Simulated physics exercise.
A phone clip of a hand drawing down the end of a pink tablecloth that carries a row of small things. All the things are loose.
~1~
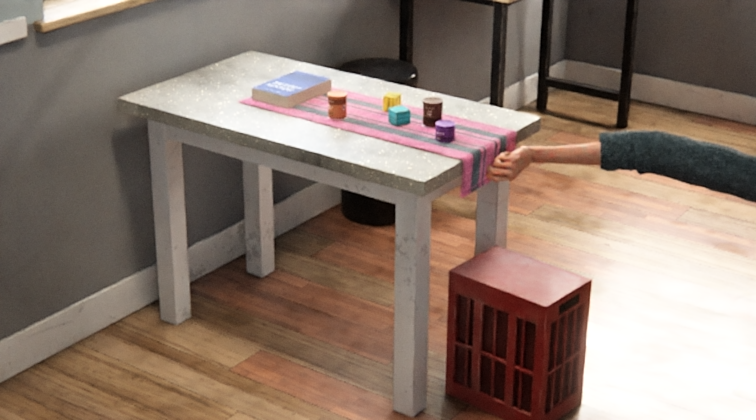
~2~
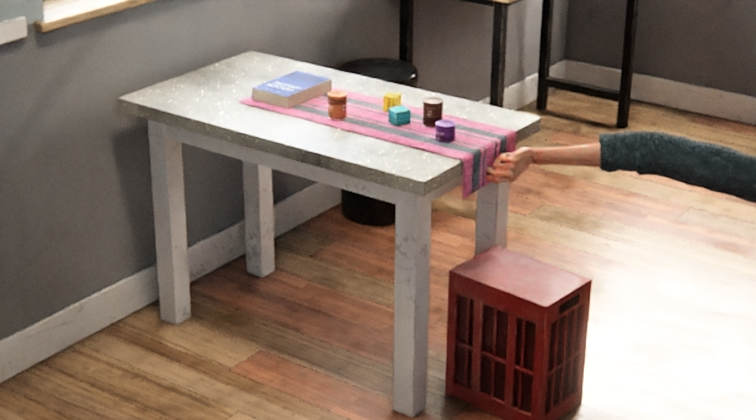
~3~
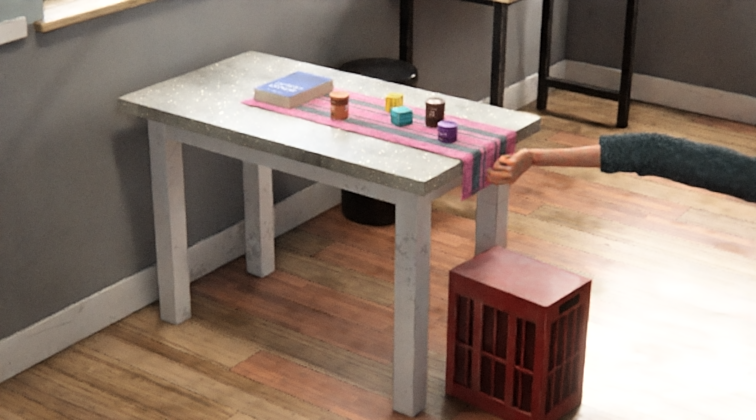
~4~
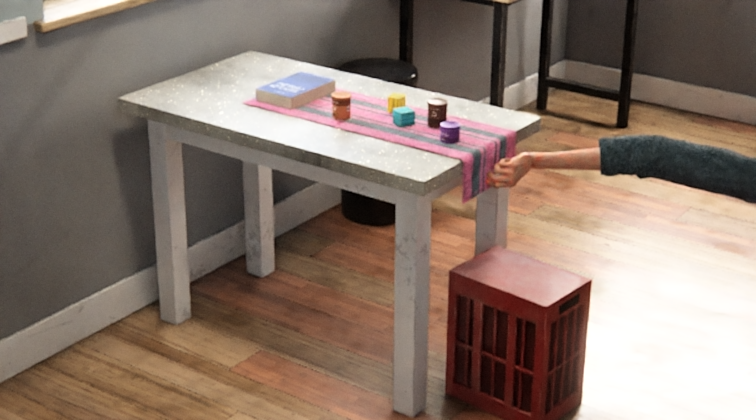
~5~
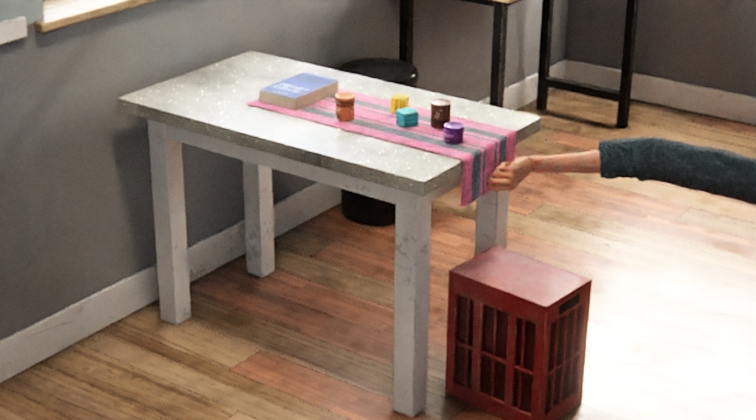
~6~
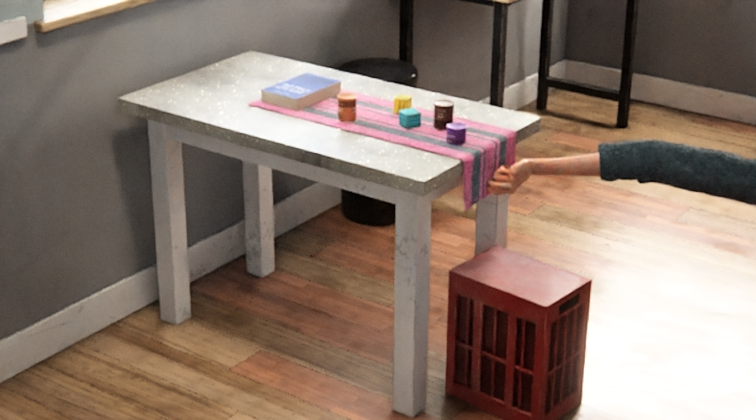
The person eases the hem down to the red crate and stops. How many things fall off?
The answer is two.
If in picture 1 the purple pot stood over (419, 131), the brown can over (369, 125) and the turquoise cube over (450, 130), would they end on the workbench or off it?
The purple pot goes over; the brown can survives; the turquoise cube falls.
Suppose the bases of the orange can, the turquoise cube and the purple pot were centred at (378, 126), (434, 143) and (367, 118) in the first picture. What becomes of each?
The orange can survives; the turquoise cube comes down; the purple pot remains up.
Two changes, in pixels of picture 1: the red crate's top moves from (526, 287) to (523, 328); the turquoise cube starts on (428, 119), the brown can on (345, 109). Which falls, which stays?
The turquoise cube goes over; the brown can keeps its place on top.
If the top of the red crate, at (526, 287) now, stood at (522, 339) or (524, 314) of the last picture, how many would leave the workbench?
It would be 4 and 3.
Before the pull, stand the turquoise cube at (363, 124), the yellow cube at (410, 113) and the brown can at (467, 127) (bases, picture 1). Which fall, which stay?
The turquoise cube does not fall, the yellow cube holds on, the brown can comes down.
Early on, hem near (488, 234); purple pot gone.
Midway, hem on the crate; purple pot and brown can gone.
Finally, hem on the crate; purple pot and brown can gone. Over the edge go two.
